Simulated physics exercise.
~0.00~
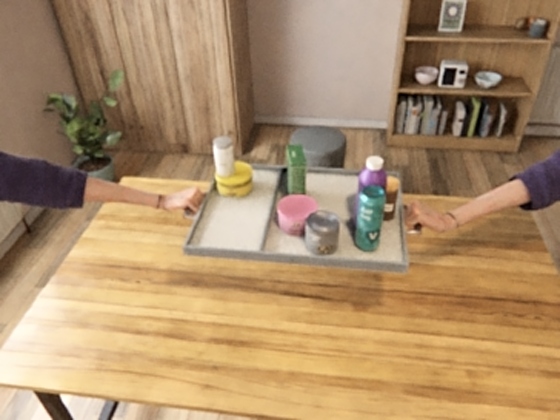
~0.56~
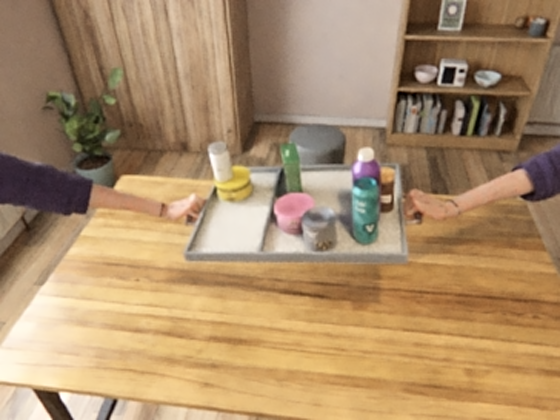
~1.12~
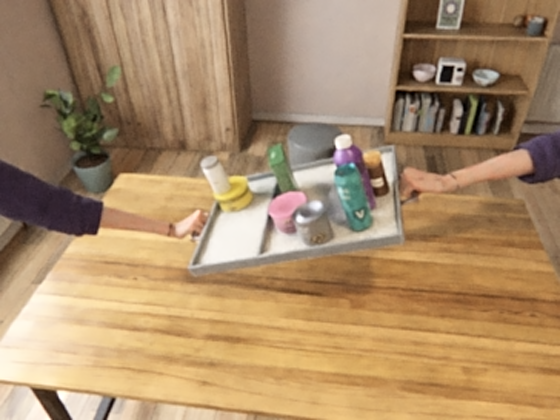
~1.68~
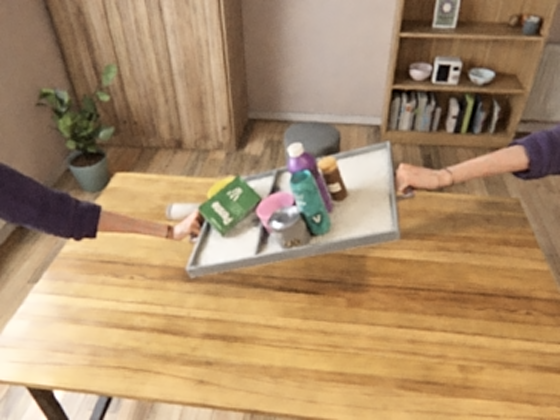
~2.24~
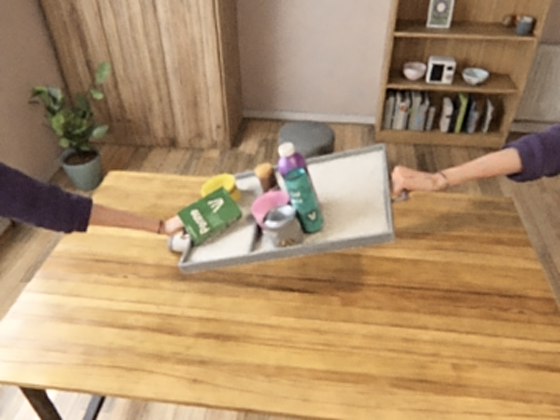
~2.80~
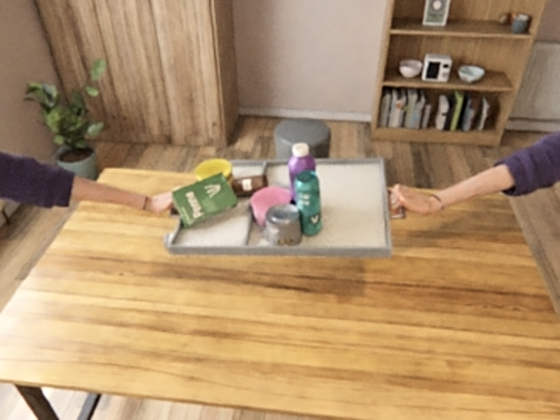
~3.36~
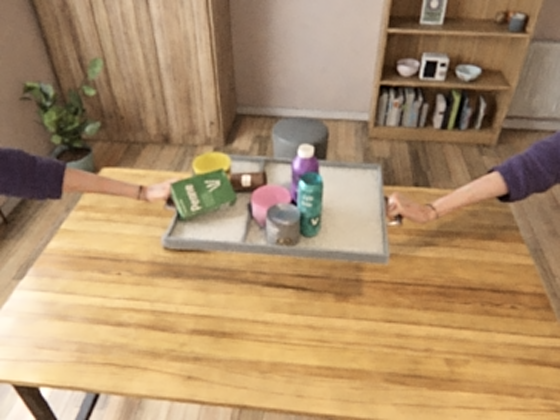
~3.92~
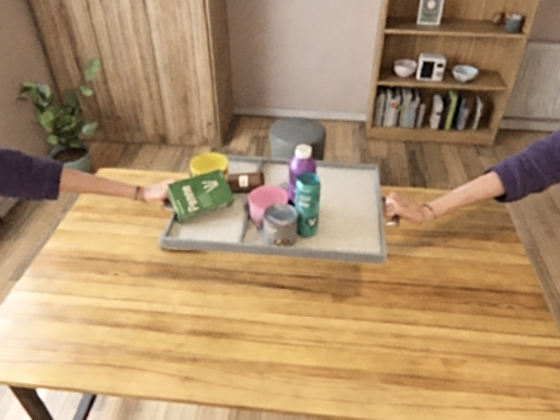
In the video, two hands hold a grey tray of containers above a wooden table and tilt it left edge down, making items slide left as a white shaker leaves the tray and a green packet and brown shaker topple, before the tray returns to level.
